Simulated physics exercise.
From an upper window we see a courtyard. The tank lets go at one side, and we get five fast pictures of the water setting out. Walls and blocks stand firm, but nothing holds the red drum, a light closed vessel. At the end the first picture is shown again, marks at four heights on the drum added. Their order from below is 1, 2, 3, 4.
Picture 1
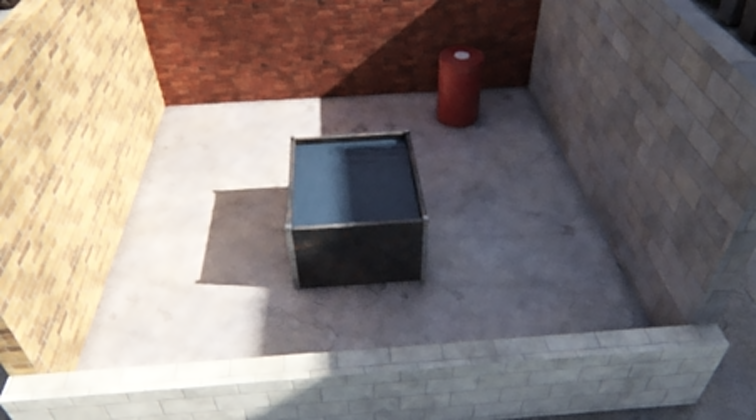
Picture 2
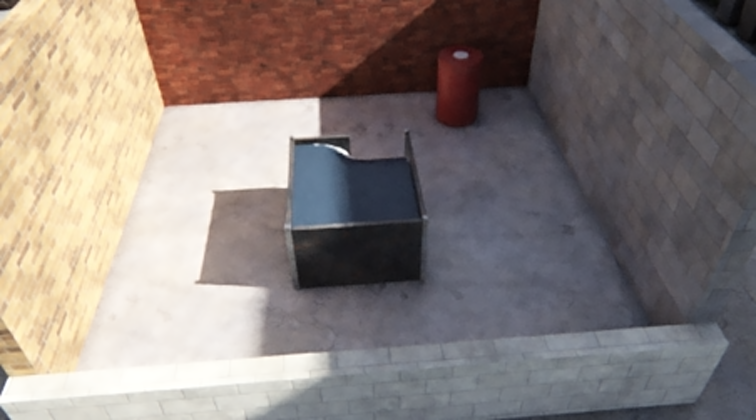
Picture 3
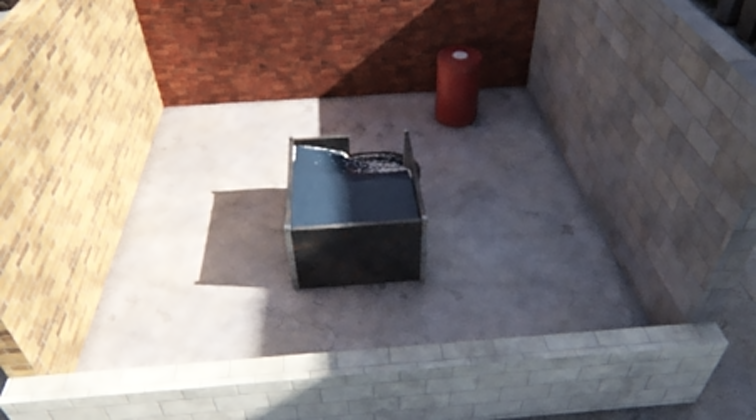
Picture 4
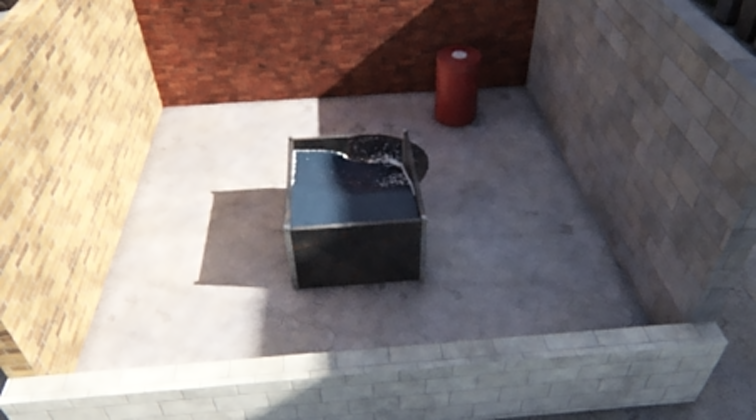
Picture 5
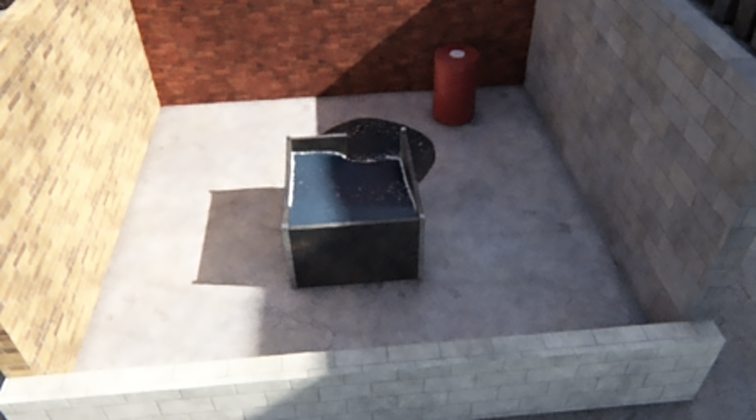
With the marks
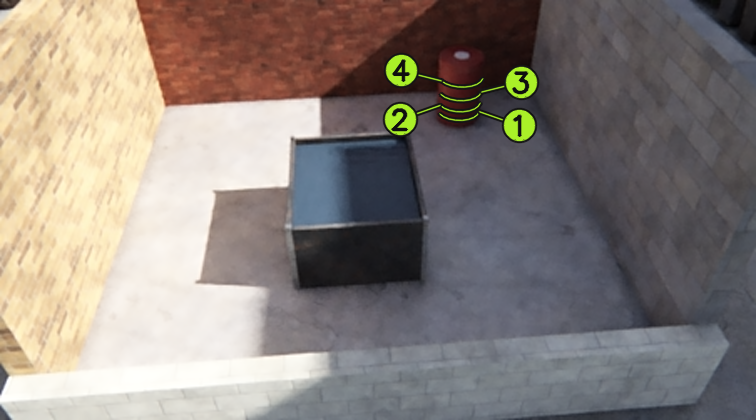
In a walled courtyard seen from an upper window, pale brick walls stand at left and right, a red brick wall at the back and a low whitish wall in front. A dark, open-topped tank full of blue water sits mid-floor, a red drum behind it to the right. The tank's back side opens at the right, and water pours out, spreading darkly behind it as the level inside drops slightly.
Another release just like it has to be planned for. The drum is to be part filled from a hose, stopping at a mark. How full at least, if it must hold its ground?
The limit is 2.
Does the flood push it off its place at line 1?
Yes.
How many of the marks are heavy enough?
Three.
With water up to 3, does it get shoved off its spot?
No.
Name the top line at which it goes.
1 it is.
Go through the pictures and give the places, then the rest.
In the first picture, lid of the red drum at (462, 56); tank full, its middle at (354, 182).
In the second picture, water covers 1 % of the ground, mostly out of sight from here.
In the third picture, water covers 3 % of the ground, mostly out of sight from here.
In the fourth picture, water covers 5 % of the ground, mostly out of sight from here.
In the fifth picture, lid of the red drum at (457, 54); 7 % of the ground under water, its edge towards the drum at (423, 139).
In lime, 1 at (462, 120); 2 at (462, 111); 3 at (463, 100); 4 at (464, 87); from the bottom up 1, 2, 3, 4.
With 1, it is pushed about twice its own width away.
With 2, it does not move.
With 3, it does not move.
With 4, it does not move.
